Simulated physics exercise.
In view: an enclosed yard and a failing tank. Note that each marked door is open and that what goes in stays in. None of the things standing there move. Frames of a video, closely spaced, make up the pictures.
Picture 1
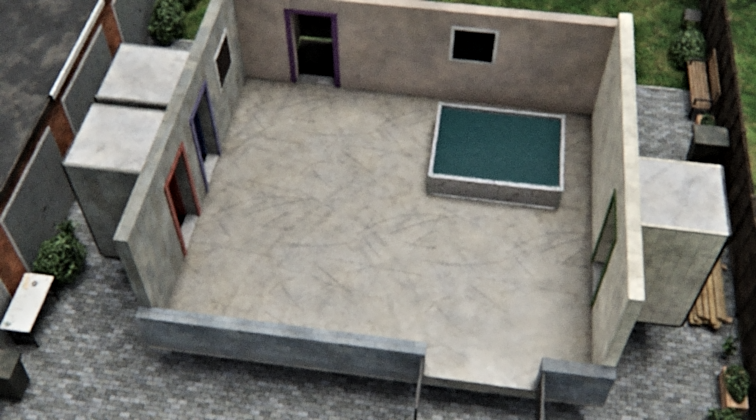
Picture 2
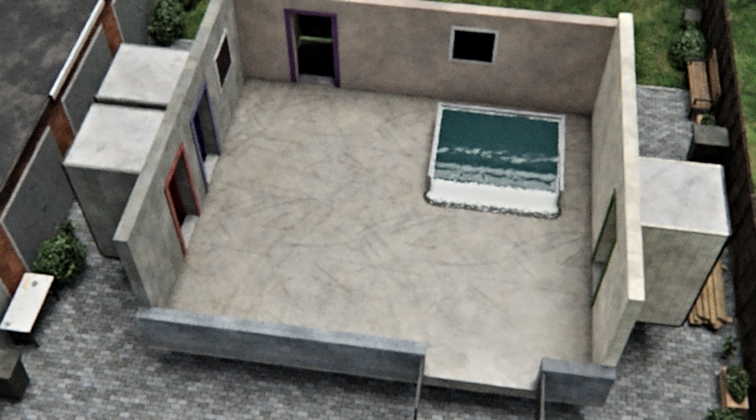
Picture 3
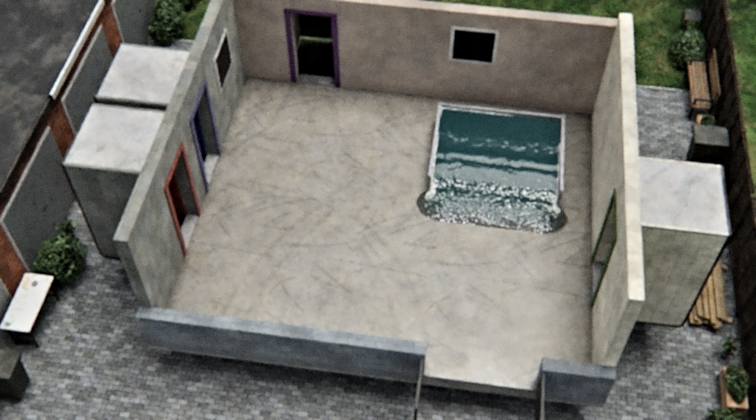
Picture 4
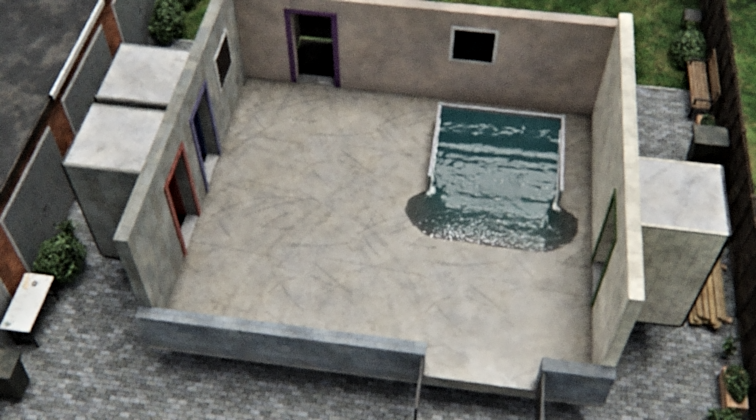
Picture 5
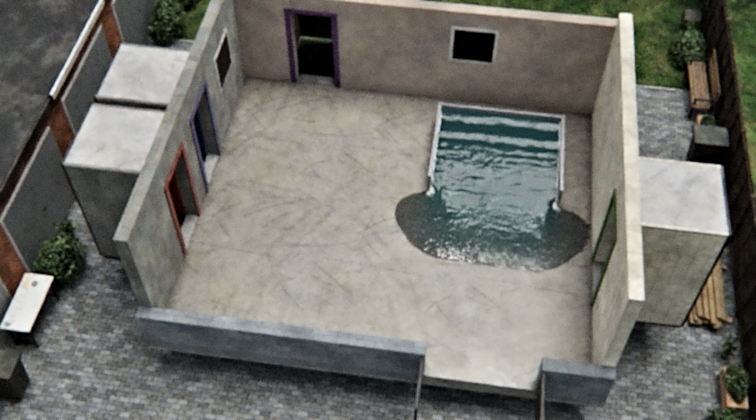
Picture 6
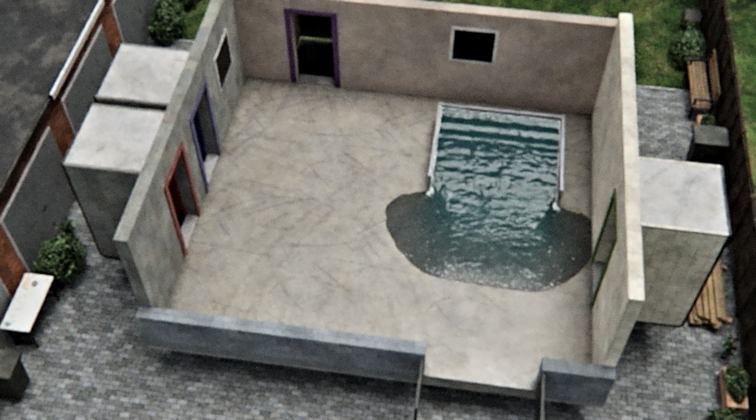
A roofless walled yard with a pale, scuffed concrete floor fills the view, seen from high above by a still camera. A low rectangular tank of dark teal water sits at the upper right, with a purple-framed doorway in the back wall and red and blue ones at left. The tank's near side gives way, and water pours out frothing, then spreads forward and sideways in a rounded, darkening pool.
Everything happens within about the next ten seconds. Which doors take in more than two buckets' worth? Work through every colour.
The purple door does not; the green door does not; the red door does not; the blue door does not.
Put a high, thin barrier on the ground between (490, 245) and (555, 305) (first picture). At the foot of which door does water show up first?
That would be the green-painted one.
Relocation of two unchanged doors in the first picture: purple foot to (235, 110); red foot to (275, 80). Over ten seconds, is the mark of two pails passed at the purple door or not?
Then: Purple door stays under.
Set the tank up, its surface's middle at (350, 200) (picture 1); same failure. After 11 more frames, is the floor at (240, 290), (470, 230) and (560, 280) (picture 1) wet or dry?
Spot one is touched, spot two is not touched, spot three is not touched.
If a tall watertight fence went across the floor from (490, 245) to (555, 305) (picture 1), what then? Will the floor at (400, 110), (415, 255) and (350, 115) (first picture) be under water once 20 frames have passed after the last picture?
Taking the three spots in turn, they are unwetted, inundated and unwetted.
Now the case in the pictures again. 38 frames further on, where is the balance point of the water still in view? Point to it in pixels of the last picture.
Close to (449, 278), I reckon.
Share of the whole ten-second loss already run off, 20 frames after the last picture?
Approximately 45 %.
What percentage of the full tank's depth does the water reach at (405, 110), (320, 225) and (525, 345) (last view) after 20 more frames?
Respectively 0, 2 and 25 per cent.
A moment on, water covers 30 % of the floor; the purple door not reached, the green door wet at the sill, nothing in, the red door not reached, the blue door not reached.
Next, water covers 35 % of the floor; the purple door not reached, the green door wet at the sill, nothing in, the red door not reached, the blue door not reached.
Then, water covers 40 % of the floor; the purple door not reached, the green door wet at the sill, nothing in, the red door not reached, the blue door not reached.
Later, water covers 50 % of the floor; the purple door not reached, the green door wet at the sill, nothing in, the red door wet at the sill, nothing in, the blue door not reached.
In the end, water covers 70 % of the floor; the purple door not reached, the green door wet at the sill, nothing in, the red door wet at the sill, nothing in, the blue door wet at the sill, nothing in.
